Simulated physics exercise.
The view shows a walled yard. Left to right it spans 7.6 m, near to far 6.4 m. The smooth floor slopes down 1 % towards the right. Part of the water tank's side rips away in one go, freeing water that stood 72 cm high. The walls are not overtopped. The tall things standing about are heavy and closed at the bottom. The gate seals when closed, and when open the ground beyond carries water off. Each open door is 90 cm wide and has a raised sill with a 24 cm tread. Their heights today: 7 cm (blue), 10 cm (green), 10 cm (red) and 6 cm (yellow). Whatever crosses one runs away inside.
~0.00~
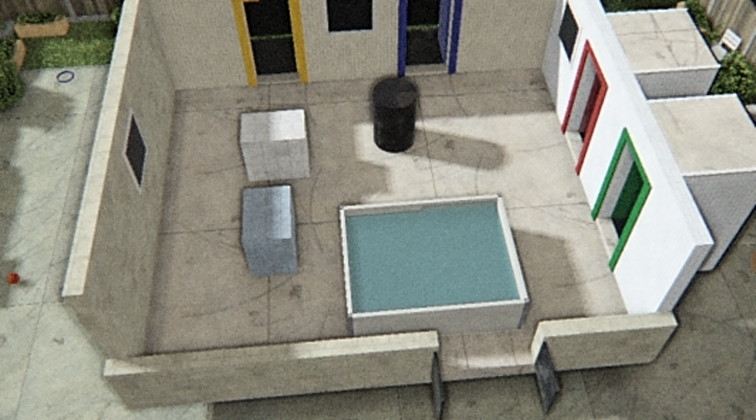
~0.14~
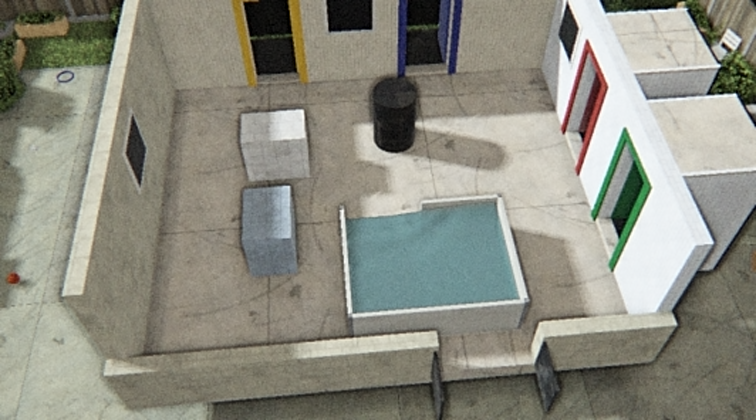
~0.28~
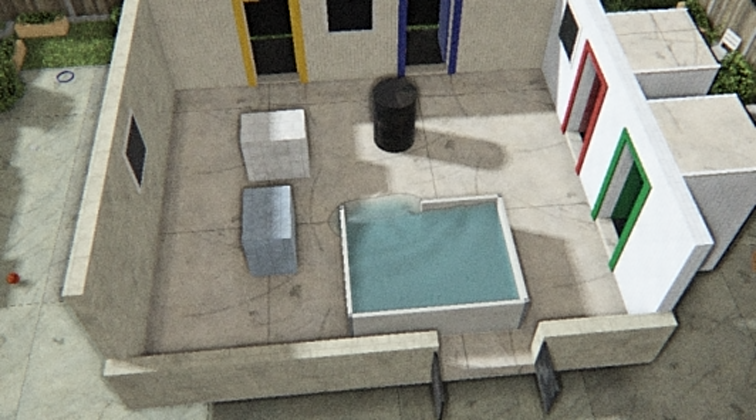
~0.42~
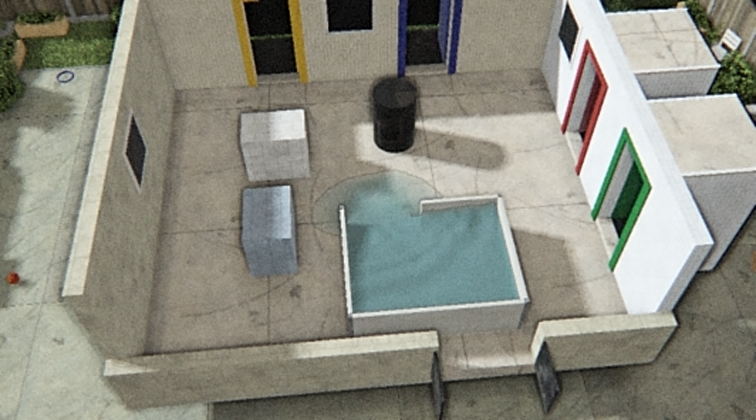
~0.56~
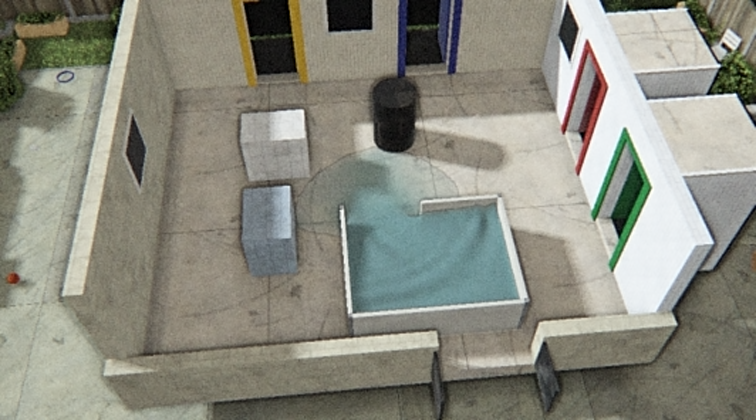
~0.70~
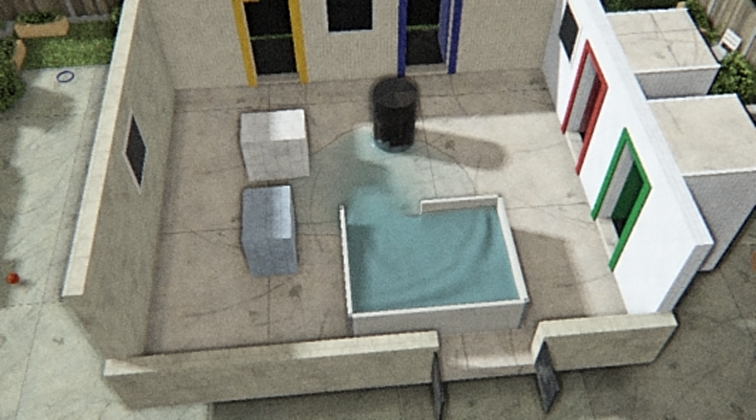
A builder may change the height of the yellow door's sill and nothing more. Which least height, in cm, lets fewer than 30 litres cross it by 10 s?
About 23 cm.
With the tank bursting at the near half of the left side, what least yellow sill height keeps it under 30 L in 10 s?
Then roughly 13.0 cm.
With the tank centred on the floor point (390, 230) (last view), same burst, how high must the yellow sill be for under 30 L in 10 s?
Then roughly 21 cm.
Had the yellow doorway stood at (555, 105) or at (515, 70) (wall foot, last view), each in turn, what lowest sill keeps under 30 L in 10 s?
About 15 and 14.0 cm.
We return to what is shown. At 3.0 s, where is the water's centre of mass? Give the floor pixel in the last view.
At about (388, 199).
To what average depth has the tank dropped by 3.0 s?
About 33 cm.
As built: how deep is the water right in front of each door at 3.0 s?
In cm: Blue 7, green 0, red 7, yellow 21.
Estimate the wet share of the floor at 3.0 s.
Near 55 per cent is wet.
After 1.4 s water covers 25 % of the floor, deepest (41 cm) near (389, 157); it has not reached the yellow door.
After 3.0 s water covers 55 % of the floor, deepest (33 cm) near (335, 83); 21 cm at the yellow door, 142 litres in over its 6 cm sill.
After 10.0 s water covers 100 % of the floor, deepest (14 cm) near (636, 340); 8 cm at the yellow door, 315 litres in over its 6 cm sill.
At the yellow door as built, the water arrived by 1.6 s and peaked near 24 cm at 2.4 s.
Run again over the same 10 s with other heights there, 41 litres in over 21 cm, 9 litres over 28.5 cm. The limit of 30 litres is kept from about 23 cm up.
